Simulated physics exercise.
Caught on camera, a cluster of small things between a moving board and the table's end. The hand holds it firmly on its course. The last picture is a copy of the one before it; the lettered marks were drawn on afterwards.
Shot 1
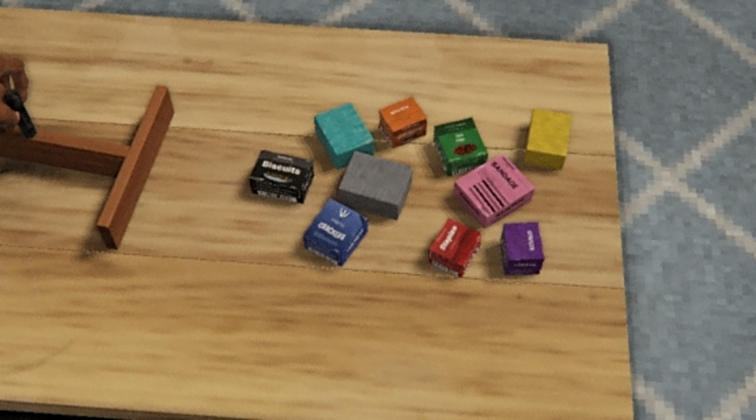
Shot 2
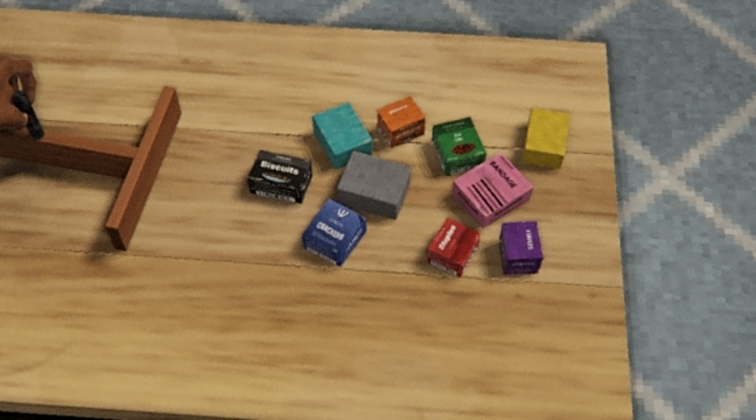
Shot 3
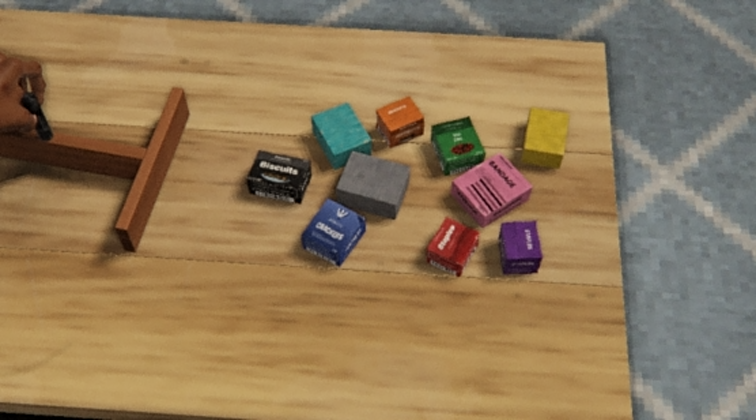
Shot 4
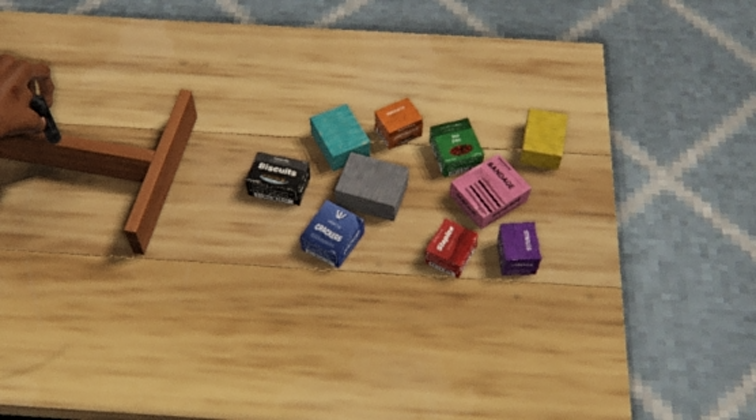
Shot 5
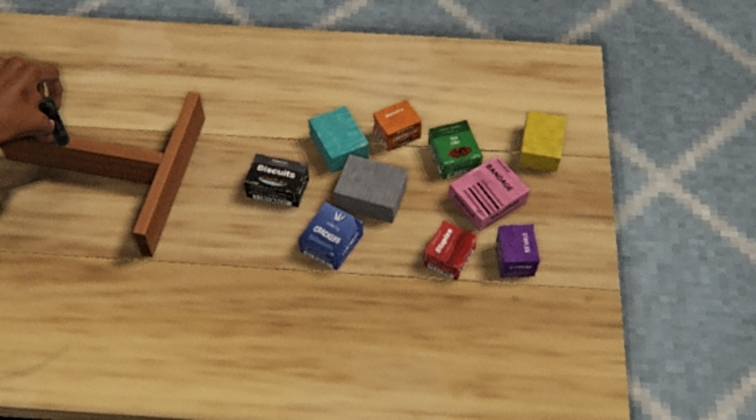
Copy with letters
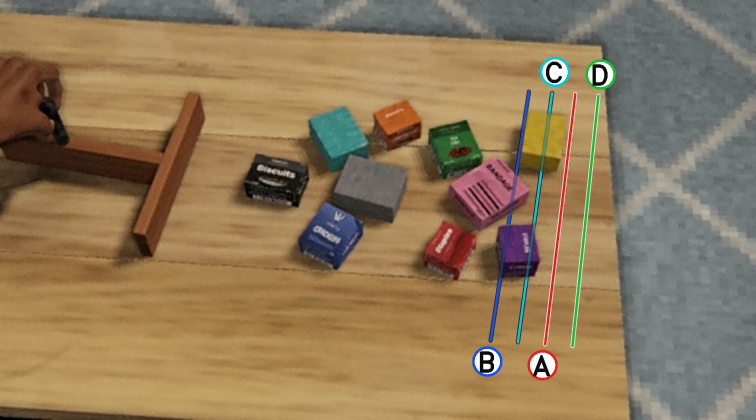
A hand slides a wooden T-shaped board slightly right toward colourful blocks and packets on a table.
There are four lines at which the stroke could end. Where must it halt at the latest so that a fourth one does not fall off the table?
B is the last line within the limit.
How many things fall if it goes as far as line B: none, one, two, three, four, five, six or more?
In all, two.
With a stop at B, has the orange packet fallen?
No.
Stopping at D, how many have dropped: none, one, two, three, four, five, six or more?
Six or more.
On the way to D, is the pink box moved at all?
By then, yes.
On the marked copy, A at (562, 209); B at (511, 206); C at (536, 207); D at (587, 210).
With B. Early on, board (290, 167); turquoise block (345, 141); black packet (327, 184).
Further on, board (413, 174); pink box (580, 200); grey block (507, 200).
At the end, board (511, 180); yellow block over the edge; pink box over the edge; two fallen.
As for the rest, A drops six; C drops four; D drops eight.
